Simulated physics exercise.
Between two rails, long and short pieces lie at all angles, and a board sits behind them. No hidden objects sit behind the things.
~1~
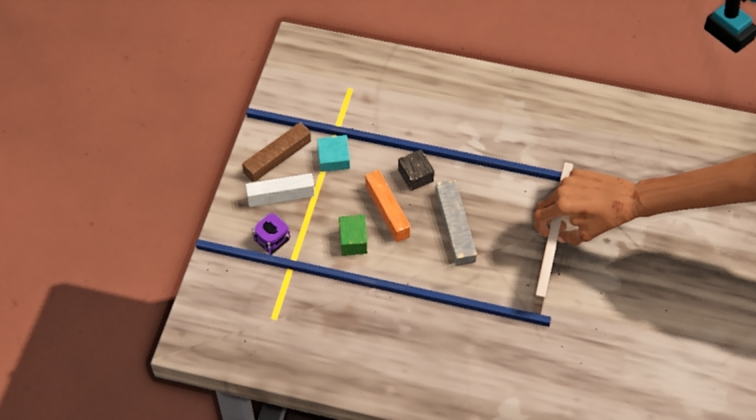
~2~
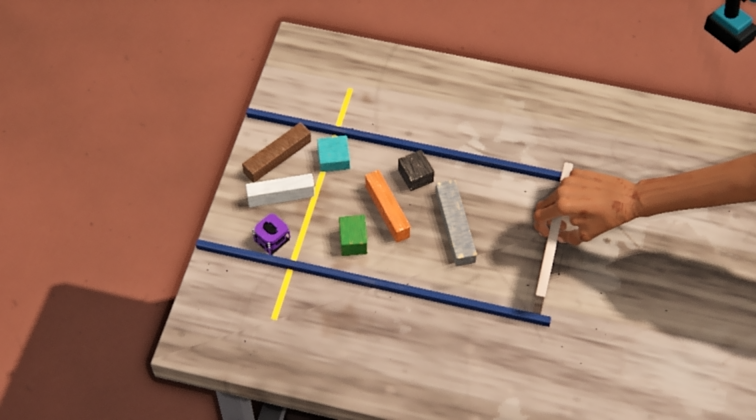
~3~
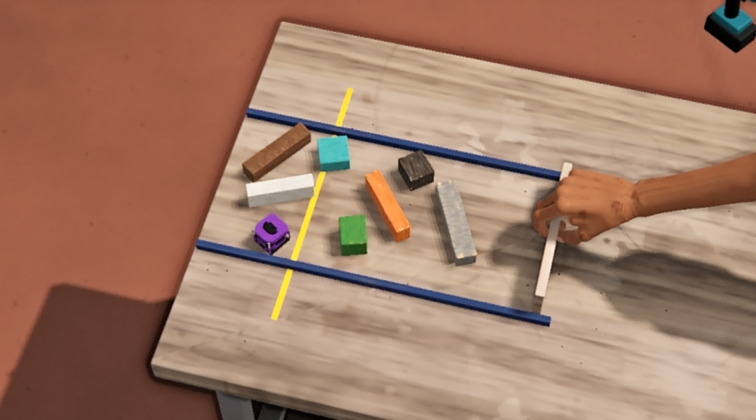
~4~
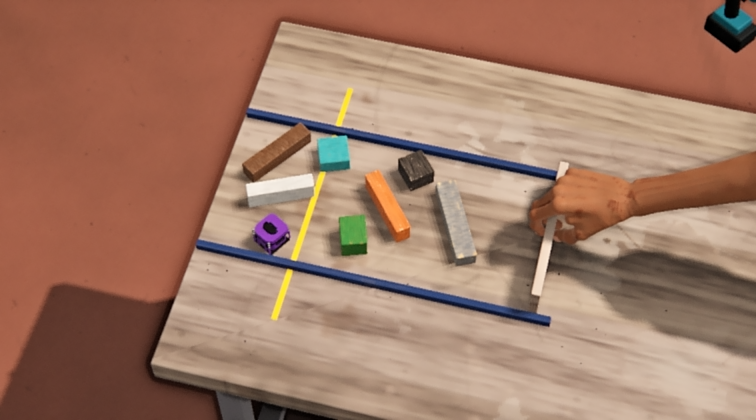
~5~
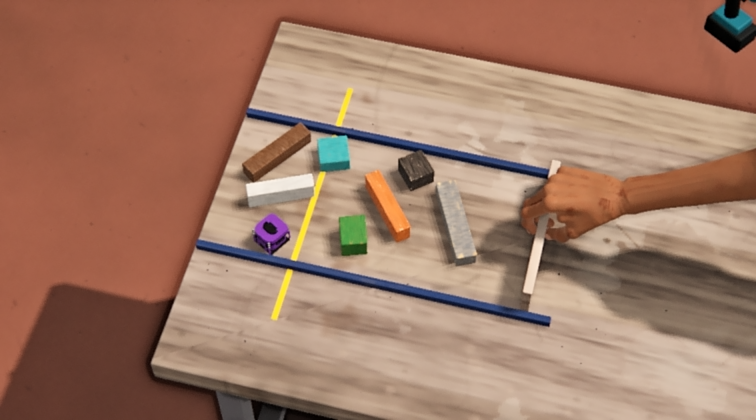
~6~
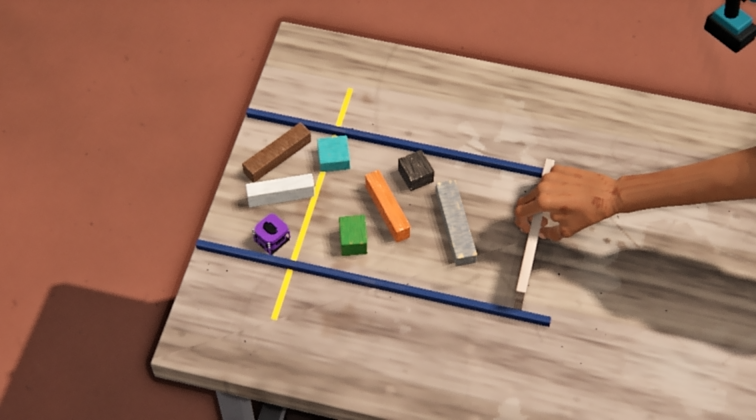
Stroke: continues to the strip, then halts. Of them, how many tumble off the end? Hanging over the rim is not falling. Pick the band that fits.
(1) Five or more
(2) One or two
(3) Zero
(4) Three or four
The answer is 3.
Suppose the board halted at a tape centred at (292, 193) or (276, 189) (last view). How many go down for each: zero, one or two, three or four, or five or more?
Counts, in turn - none; either one or two.
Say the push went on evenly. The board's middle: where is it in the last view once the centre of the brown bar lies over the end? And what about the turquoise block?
(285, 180) and then (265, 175), give or take.
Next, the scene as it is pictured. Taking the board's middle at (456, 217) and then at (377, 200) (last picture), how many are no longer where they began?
First 1 and then 4.
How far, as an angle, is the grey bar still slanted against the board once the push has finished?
It measures close to 0 degrees.
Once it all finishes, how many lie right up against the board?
3 in contact.
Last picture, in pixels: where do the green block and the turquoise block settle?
Going in order, first (279, 242) and next (290, 141).
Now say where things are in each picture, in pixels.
In the first picture, brown bar (277, 152); white bar (281, 190); purple case (272, 234); board (553, 237); tape (314, 198).
In the second picture, white bar (281, 190); black block (416, 171).
In the third picture, purple case (272, 234); green block (353, 235).
In the fourth picture, brown bar (277, 152); orange bar (387, 206).
In the fifth picture, white bar (281, 190); board (541, 235).
In the sixth picture, brown bar (277, 152); white bar (281, 190); purple case (272, 234); board (534, 234); tape (314, 198).
Soon after, none off yet; brown bar at rest near (277, 152); white bar at rest near (281, 190); purple case at rest near (272, 234).
At rest, the number that fall off is zero.
